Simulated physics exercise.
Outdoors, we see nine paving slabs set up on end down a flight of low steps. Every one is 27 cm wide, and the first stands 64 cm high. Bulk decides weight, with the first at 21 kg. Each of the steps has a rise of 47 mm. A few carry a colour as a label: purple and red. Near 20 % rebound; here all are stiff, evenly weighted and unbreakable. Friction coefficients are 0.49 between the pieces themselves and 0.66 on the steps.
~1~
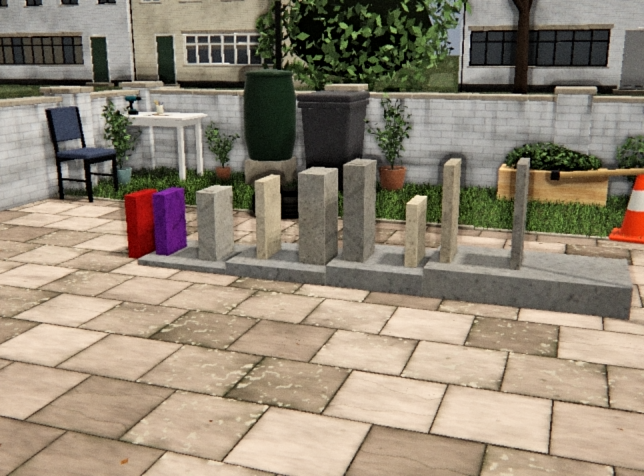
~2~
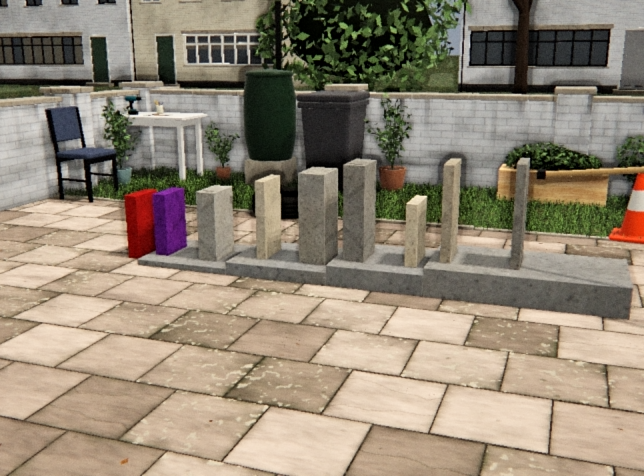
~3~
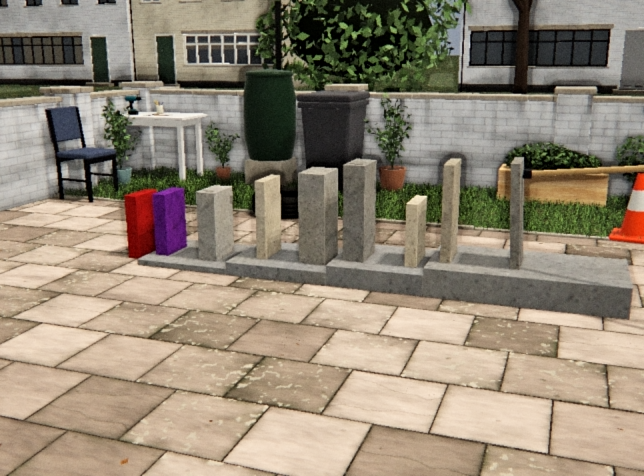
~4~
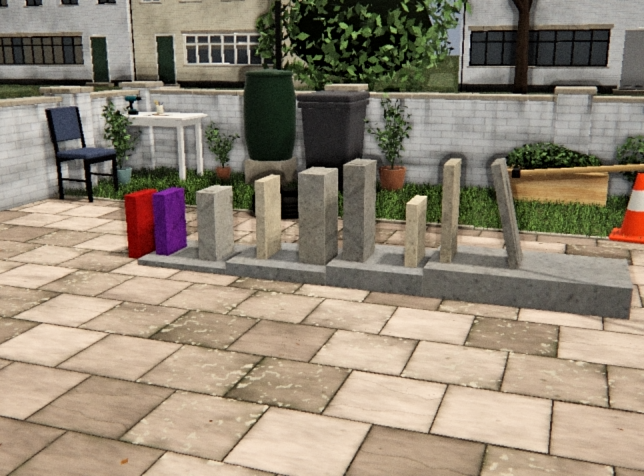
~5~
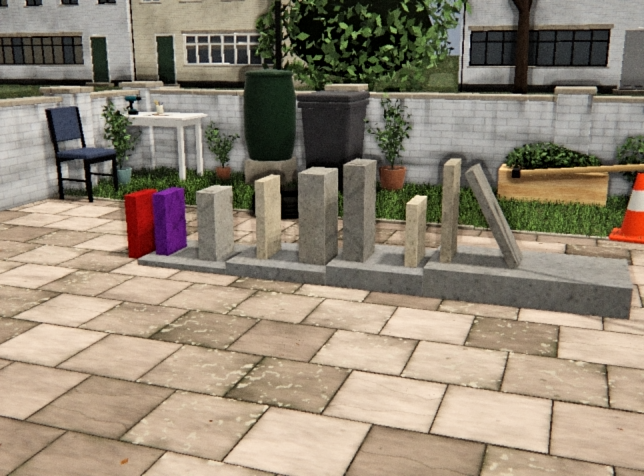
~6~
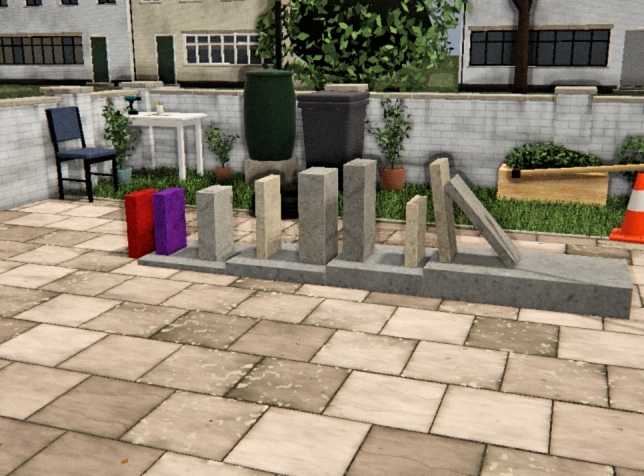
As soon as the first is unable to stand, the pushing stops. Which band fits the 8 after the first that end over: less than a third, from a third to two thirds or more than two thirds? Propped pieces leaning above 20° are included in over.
Under a third.
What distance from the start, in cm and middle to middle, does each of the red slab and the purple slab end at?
So red shifts 0 cm, while purple shifts 0 cm.
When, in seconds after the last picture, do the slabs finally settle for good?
That comes at about 1.0 s.
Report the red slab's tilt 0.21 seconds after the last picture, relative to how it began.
It sits at about 0 degrees.
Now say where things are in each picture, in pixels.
In the first frame (places mark the middle of the side facing us), pole end (556, 176) 13 cm from the first slab; red slab (149, 224); purple slab (176, 222); the rest undisturbed.
Pole end (542, 175) 52 mm from the first slab; red slab (149, 224), in the second frame.
Pole end (528, 175) pushing; red slab (149, 224); the rest undisturbed, in the third frame.
Pole end (517, 174) stopped; red slab (149, 224); the rest undisturbed, in the fourth frame.
Pole end (517, 174) stopped; red slab (149, 224); the rest undisturbed, in the fifth frame.
Pole end (517, 174) stopped; red slab (149, 224); purple slab (176, 222); steepest lean 8°, the slab at (440, 214); one has shifted, in the sixth frame.
Then, 0.09 s after the last picture, none of the 8 other slabs over, 1 disturbed.
Then, 0.21 s after the last picture, 1 of the 8 other slabs over.
Then, 0.33 s after the last picture, 2 of the 8 other slabs over.
At rest, 2 of the 8 other slabs over; red slab unmoved; purple slab unmoved. That is 25 per cent. Six left standing. As the last picture would show them, middles, red slab near (143, 223), purple slab near (170, 221).
